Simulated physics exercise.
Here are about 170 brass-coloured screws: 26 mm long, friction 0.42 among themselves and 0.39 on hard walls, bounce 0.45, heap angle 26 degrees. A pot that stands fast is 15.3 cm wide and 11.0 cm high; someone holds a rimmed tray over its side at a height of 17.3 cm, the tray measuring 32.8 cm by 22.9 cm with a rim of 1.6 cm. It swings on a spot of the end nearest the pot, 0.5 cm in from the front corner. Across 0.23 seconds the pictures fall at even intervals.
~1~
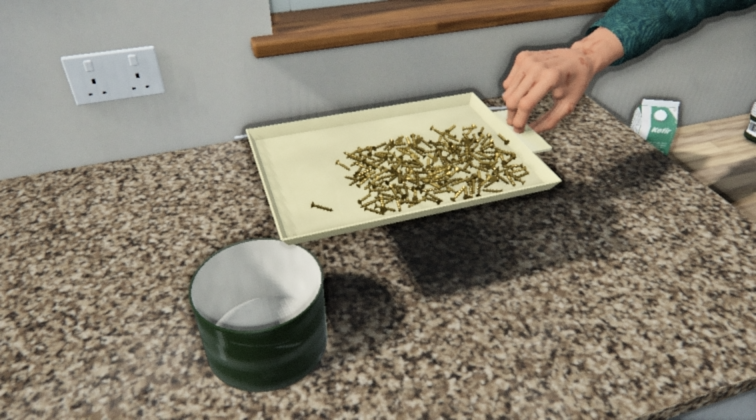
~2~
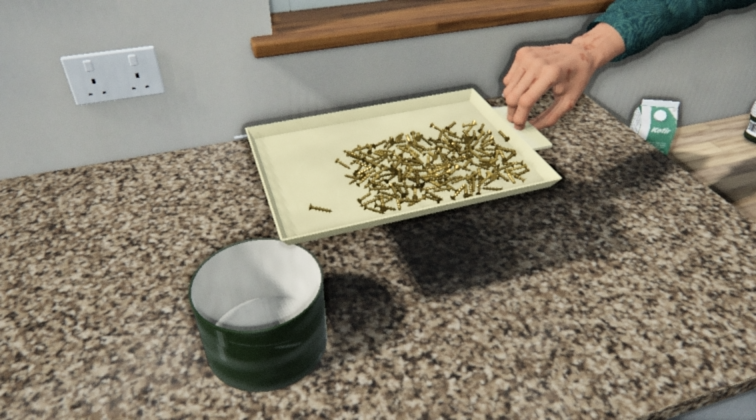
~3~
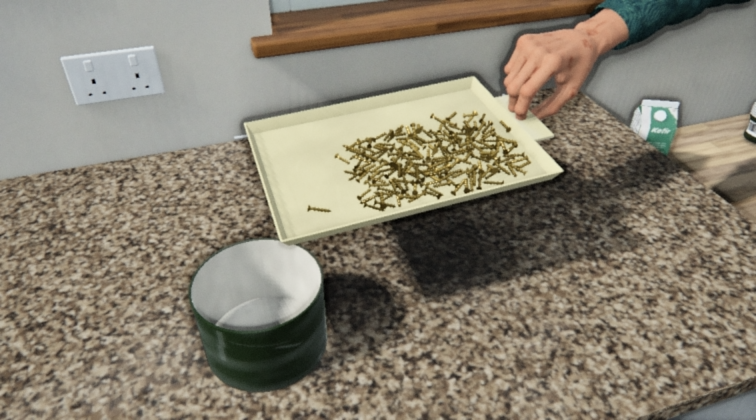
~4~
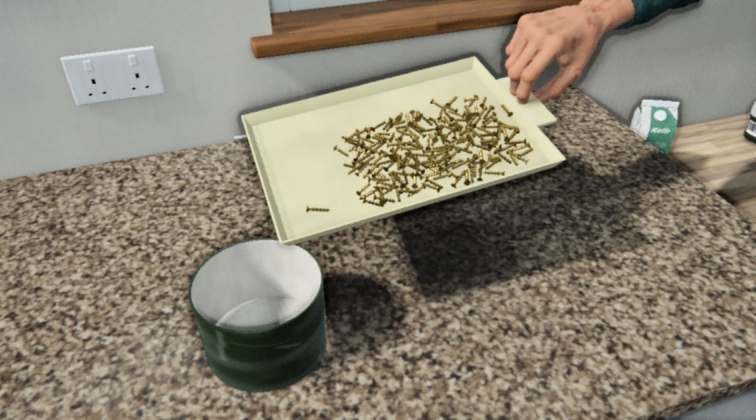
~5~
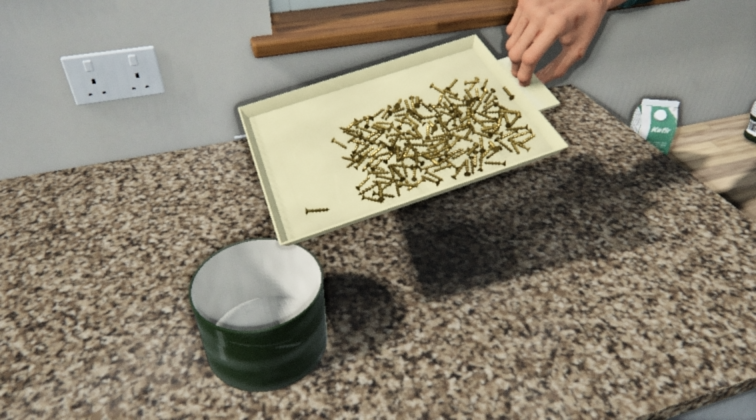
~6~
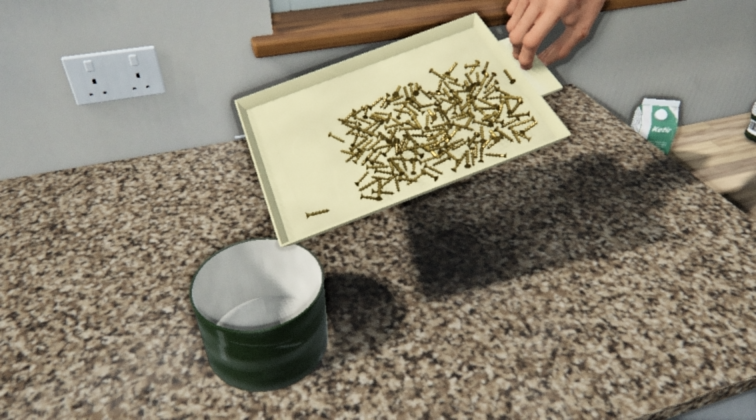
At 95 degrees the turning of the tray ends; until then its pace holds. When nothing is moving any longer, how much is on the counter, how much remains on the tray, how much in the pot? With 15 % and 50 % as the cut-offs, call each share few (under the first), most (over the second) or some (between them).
My estimate: Counter: Most, left on the tray: Few, pot: Some.
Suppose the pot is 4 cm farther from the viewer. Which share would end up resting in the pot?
0 %.
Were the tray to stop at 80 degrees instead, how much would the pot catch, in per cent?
It would land at about 35 percent.
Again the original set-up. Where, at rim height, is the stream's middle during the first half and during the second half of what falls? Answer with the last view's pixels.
I'd mark about (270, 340) for the first half and about (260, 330) for the second.
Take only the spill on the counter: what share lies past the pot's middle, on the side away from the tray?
I'd put it at close to 90 per cent.
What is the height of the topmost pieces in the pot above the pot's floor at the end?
About 2.0 centimetres.
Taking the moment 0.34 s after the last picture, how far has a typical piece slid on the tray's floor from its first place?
It has moved some 9 cm from its start.
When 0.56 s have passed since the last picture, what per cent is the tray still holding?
It works out to near 10 per cent of the load.
Then, 0.34 s after the last picture, tilt 56 degrees; the tray holds 100 %, the pot 0 %.
Then, 0.56 s after the last picture, tilt 81 degrees; the tray holds 10 %, the pot 15 %.
Then, 0.90 s after the last picture, tilt 95 degrees; the tray holds 0 %, the pot 35 %.
In the end, counter 65 %, tray 0 %, pot 35 %.
